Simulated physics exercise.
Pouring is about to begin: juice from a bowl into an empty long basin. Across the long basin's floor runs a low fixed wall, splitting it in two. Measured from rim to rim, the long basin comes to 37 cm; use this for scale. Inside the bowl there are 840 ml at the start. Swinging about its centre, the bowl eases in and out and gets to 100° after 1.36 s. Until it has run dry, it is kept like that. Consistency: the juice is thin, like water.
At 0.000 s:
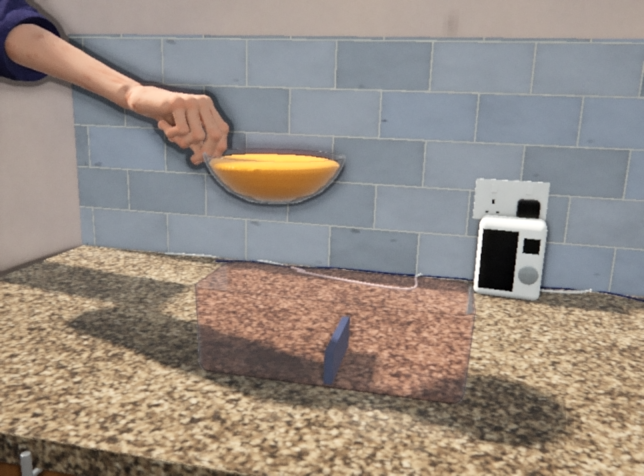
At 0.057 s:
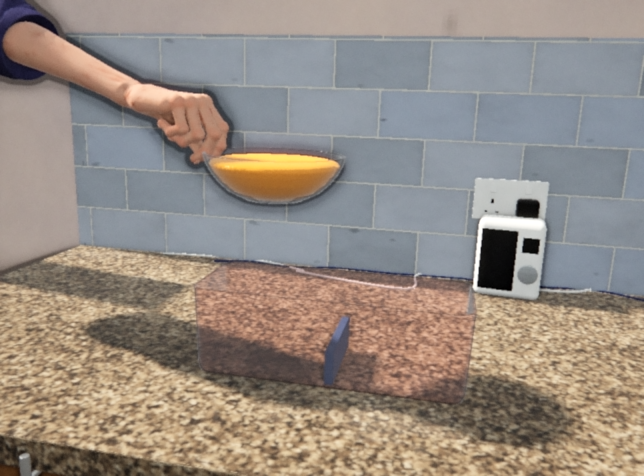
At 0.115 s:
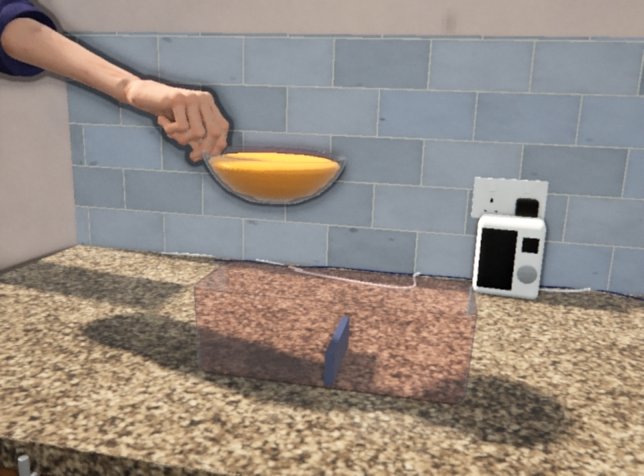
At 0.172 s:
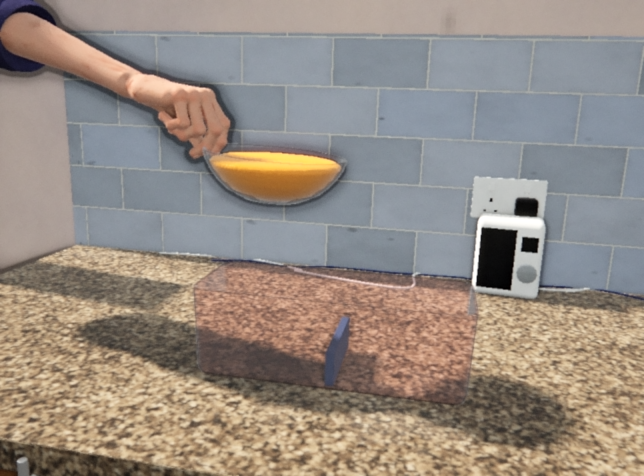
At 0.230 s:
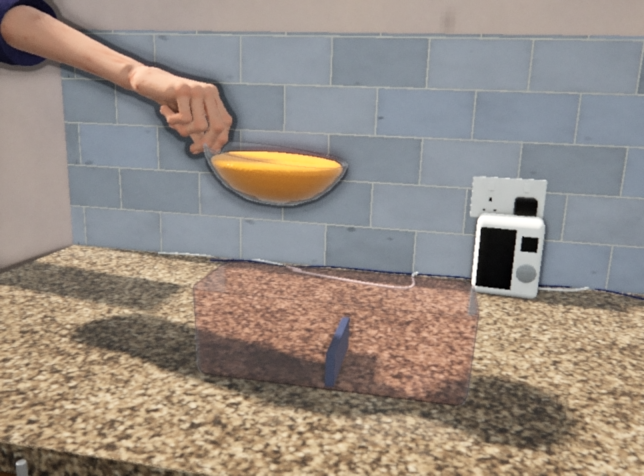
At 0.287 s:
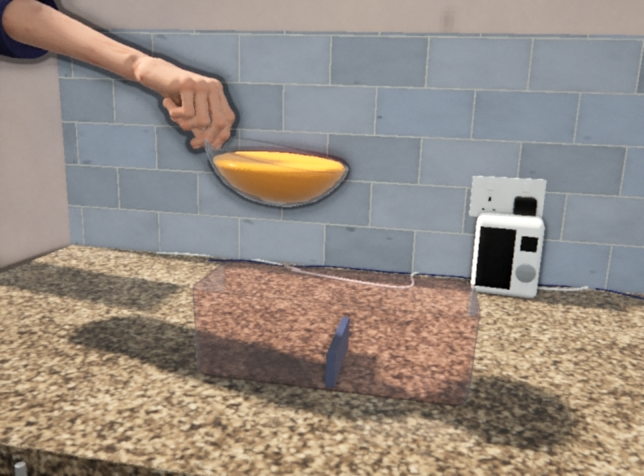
Hand holding a glass bowl of orange juice, tilting it slightly rightward above an empty clear basin with a blue divider.
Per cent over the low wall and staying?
85 per cent.
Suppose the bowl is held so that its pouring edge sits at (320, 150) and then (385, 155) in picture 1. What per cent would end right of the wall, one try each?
It comes to 75 per cent, and then 90 per cent.
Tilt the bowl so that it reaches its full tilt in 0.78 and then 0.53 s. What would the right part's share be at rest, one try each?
75 in a hundred, followed by 65 in a hundred.
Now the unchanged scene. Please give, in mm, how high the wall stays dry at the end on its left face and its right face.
About 44 mm on the left, about 16 mm on the right.
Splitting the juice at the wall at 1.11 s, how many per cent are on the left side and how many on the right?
Near 10 on the left, 86 on the right.
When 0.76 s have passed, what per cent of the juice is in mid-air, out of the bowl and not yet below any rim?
Some 38 per cent.
By 0.76 s the tilt is 59° and 25 per cent is still to pour, 0 is left of the wall and 36 right of it.
By 1.11 s the tilt is 92° and 0 per cent is still to pour, 10 is left of the wall and 85 right of it.
By 1.47 s the tilt is 100° and 0 per cent is still to pour, 10 is left of the wall and 85 right of it.
By 1.86 s the tilt is 100° and 0 per cent is still to pour, 11 is left of the wall and 85 right of it.
At rest 11 per cent lies left of the wall, 85 right of it and 4 outside.
